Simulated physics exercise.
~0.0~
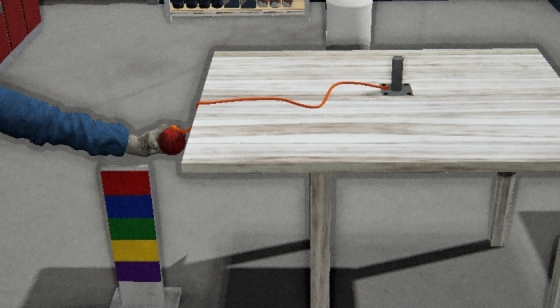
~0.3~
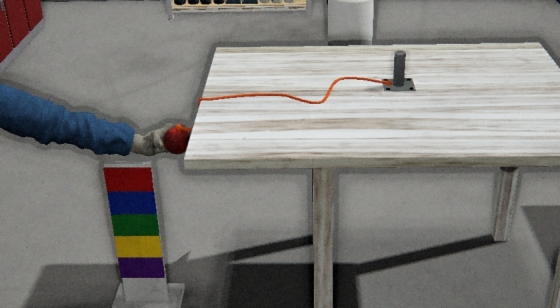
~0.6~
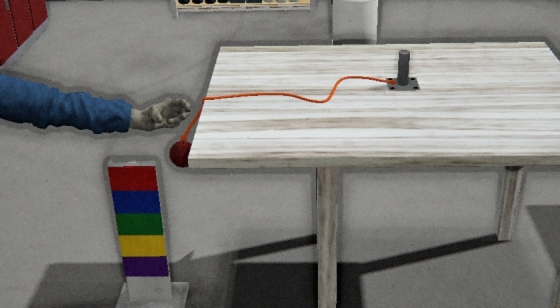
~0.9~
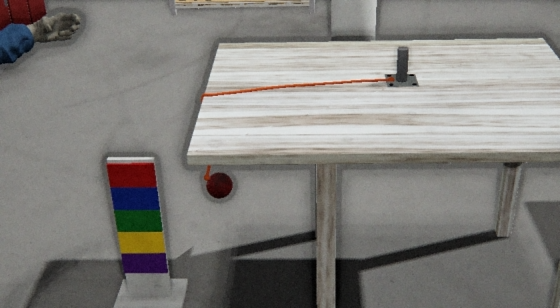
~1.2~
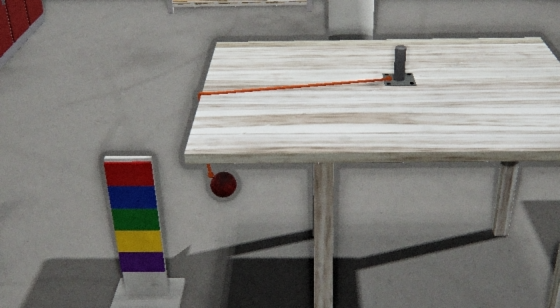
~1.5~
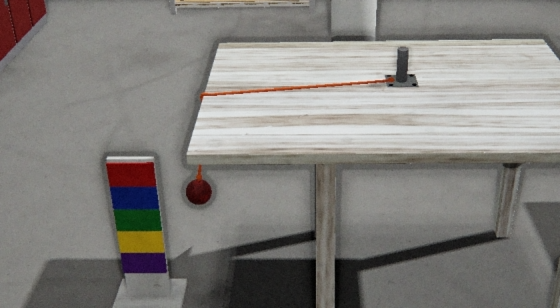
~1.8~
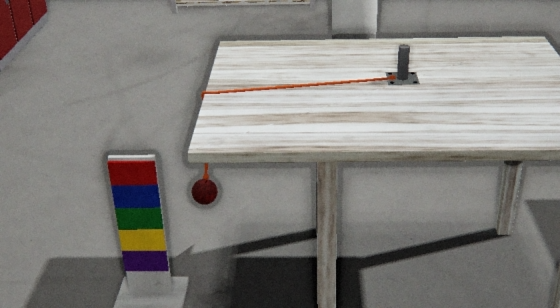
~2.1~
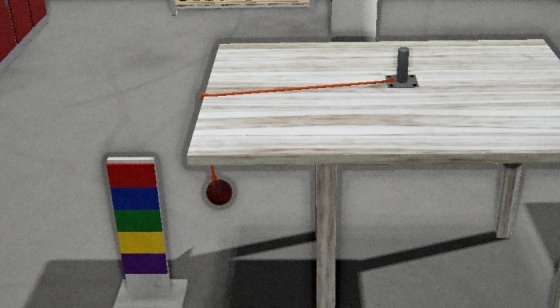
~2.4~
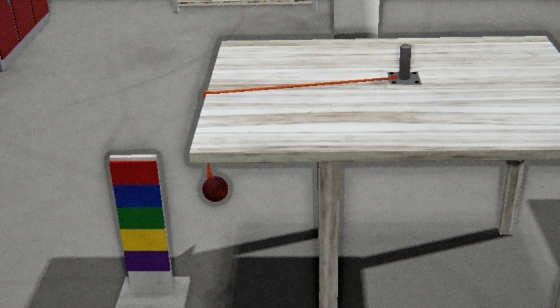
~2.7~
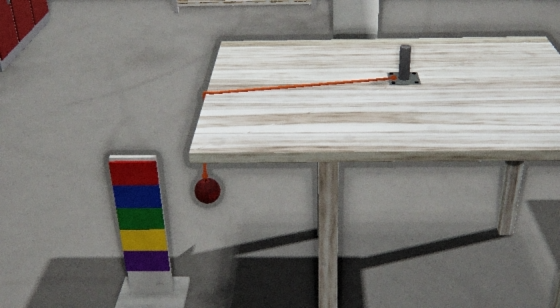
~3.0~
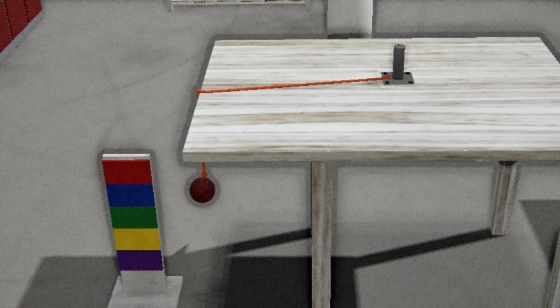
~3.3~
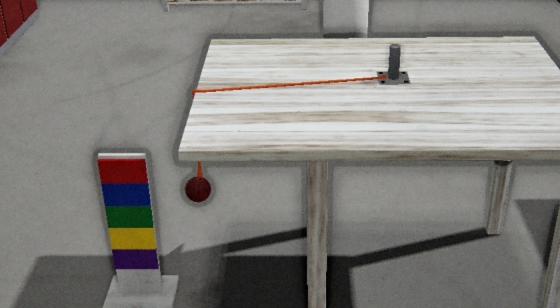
A red ball-like object, named as an apple, is held by a gloved hand at the left edge of a pale wooden table, tied to a slack orange lead that runs to a small dark post. Beside it stands a board striped red, blue, green, yellow and purple. The hand lets go and draws back to the left as the apple drops past the table's edge. The lead pulls straight, and the apple swings in beneath the tabletop. It sways gently left and right, then settles, hanging level with the blue band.
